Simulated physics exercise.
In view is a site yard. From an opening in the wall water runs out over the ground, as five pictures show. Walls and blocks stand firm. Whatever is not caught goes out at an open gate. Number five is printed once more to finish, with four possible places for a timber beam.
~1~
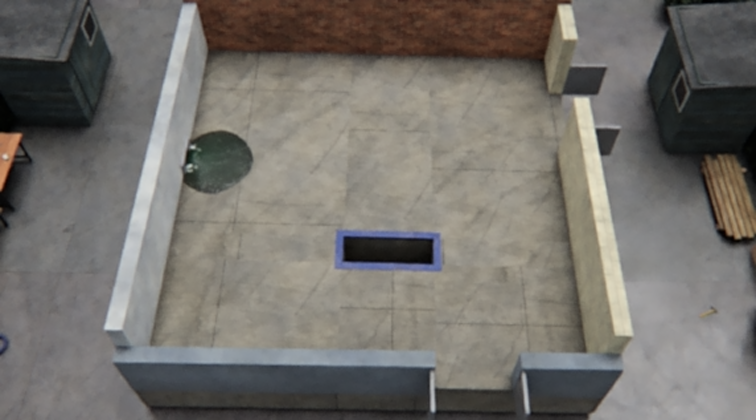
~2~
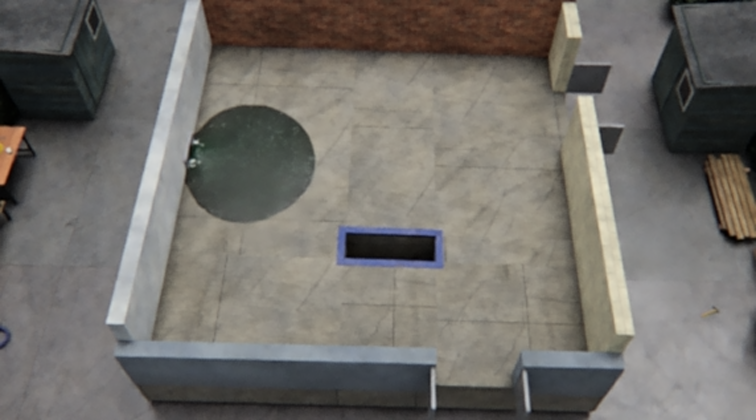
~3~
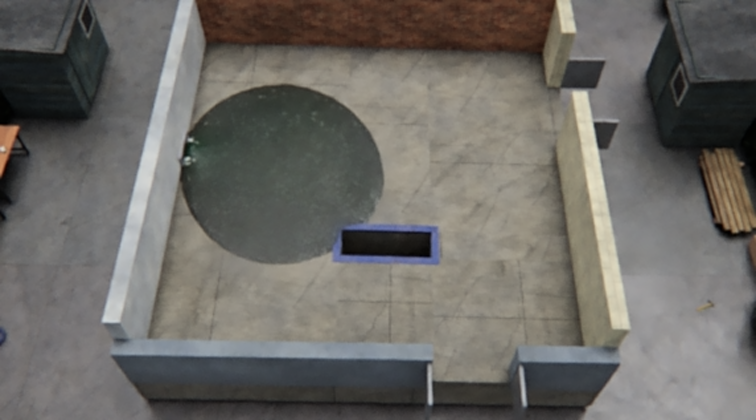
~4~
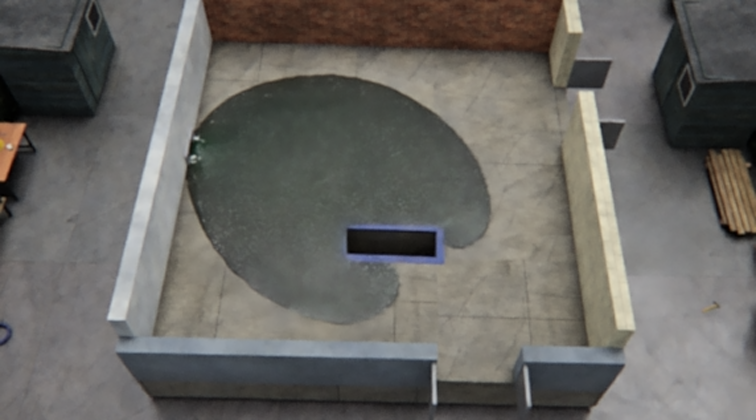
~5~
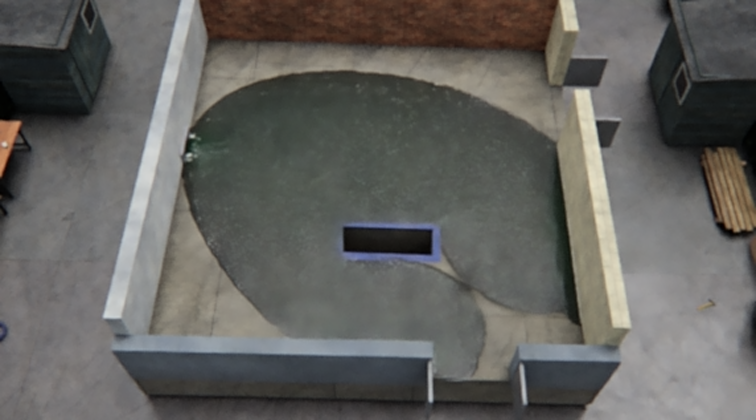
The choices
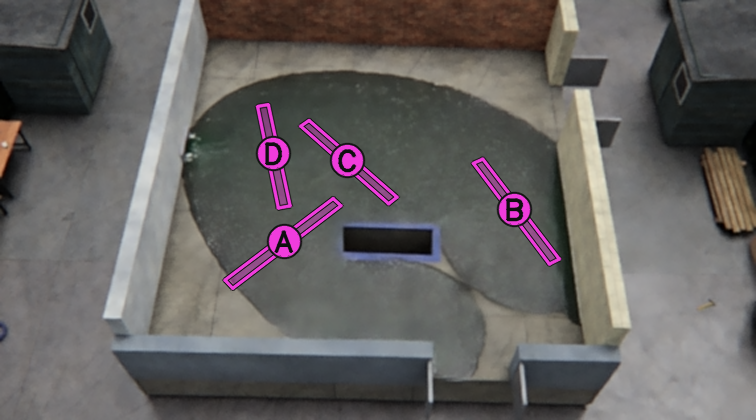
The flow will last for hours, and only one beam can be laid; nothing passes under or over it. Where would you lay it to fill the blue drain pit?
Best: C.
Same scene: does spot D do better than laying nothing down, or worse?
Spot D is worse.
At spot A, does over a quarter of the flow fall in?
No, it does not.
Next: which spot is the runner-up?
It is B.
In magenta, A from (228, 284) to (337, 202); B from (478, 161) to (554, 261); C from (304, 123) to (392, 200); D from (262, 105) to (284, 206).
With A, about 11 % of the stream goes into the blue drain pit, about 87 % out by the gates.
With B, about 32 % of the stream goes into the blue drain pit, about 67 % out by the gates.
With C, about 61 % of the stream goes into the blue drain pit, about 33 % out by the gates.
With D, about 17 % of the stream goes into the blue drain pit, about 82 % out by the gates.
